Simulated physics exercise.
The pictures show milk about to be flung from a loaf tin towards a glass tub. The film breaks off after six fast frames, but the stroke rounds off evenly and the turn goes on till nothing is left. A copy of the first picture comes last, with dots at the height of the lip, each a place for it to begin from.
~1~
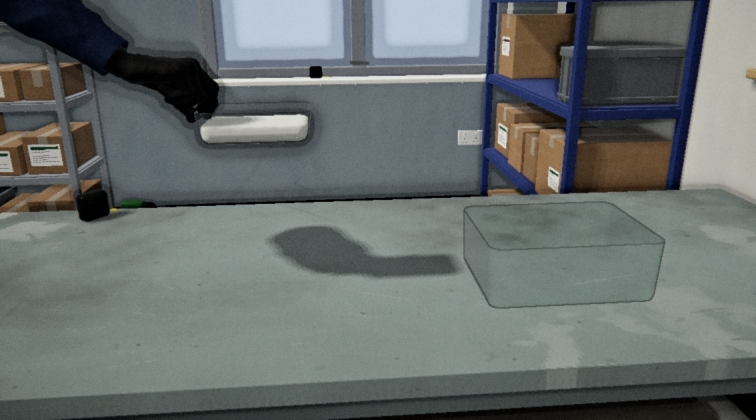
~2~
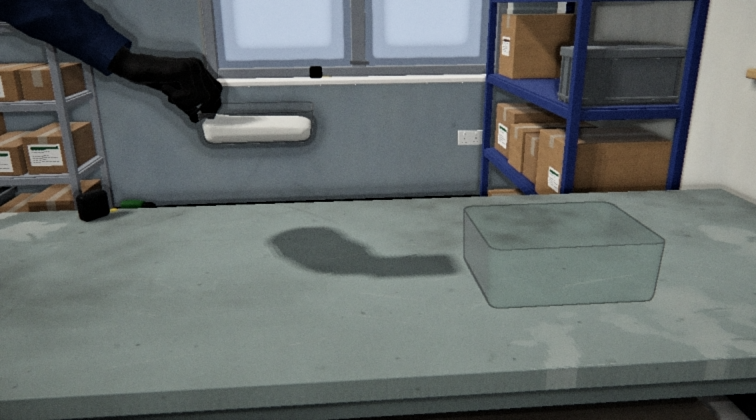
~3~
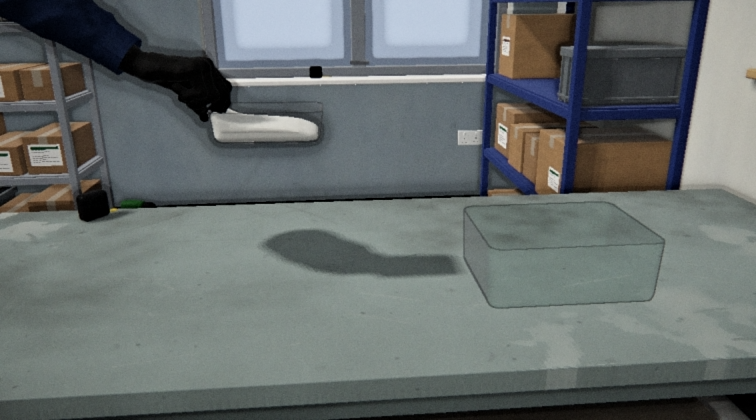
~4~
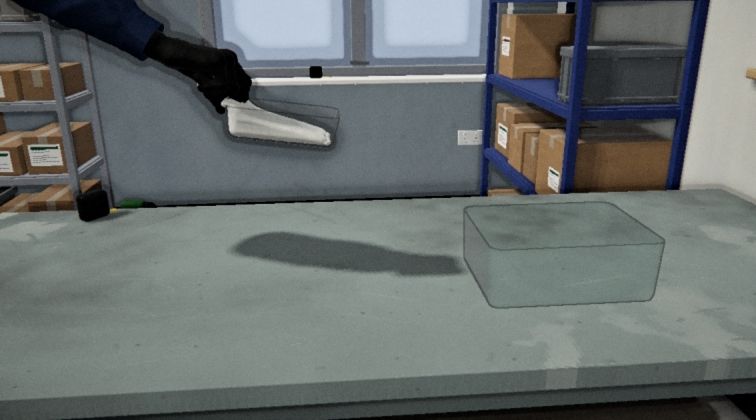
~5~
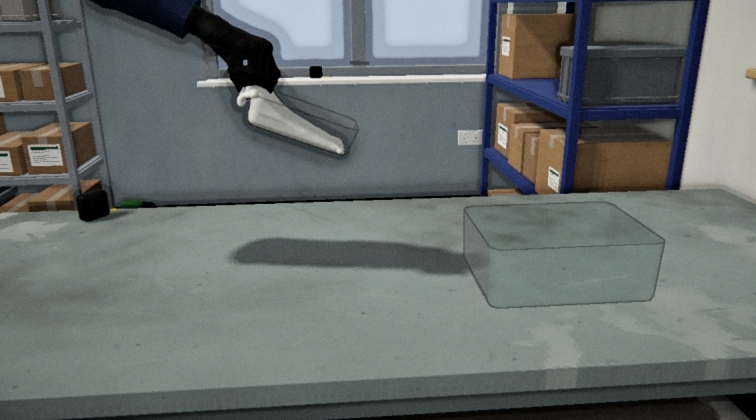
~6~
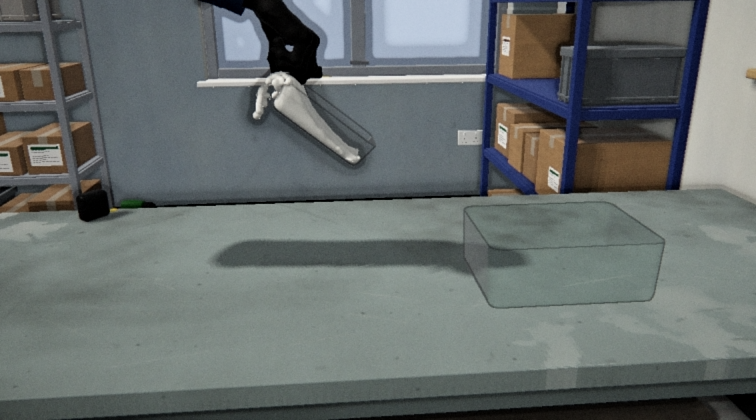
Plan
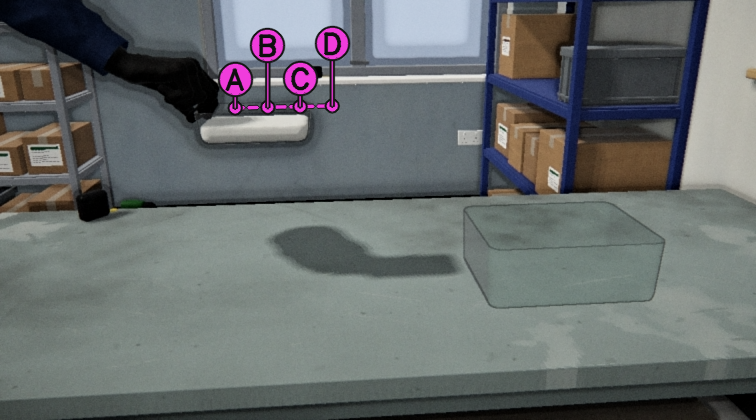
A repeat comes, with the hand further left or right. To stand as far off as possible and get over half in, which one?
D will do.
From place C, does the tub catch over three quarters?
No, it does not.
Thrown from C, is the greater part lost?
Yes, it does.
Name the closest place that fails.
That would be C.
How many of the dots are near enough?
One of them.
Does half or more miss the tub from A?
Yes.
On the marked copy, A at (235, 107); B at (267, 107); C at (300, 106); D at (332, 105).
With A, about 0 % lands in the tub, 98 % falls short.
With B, about 1 % lands in the tub, 98 % falls short.
With C, about 28 % lands in the tub, 69 % falls short and 3 % goes beside or beyond.
With D, about 72 % lands in the tub, 20 % falls short and 8 % goes beside or beyond.
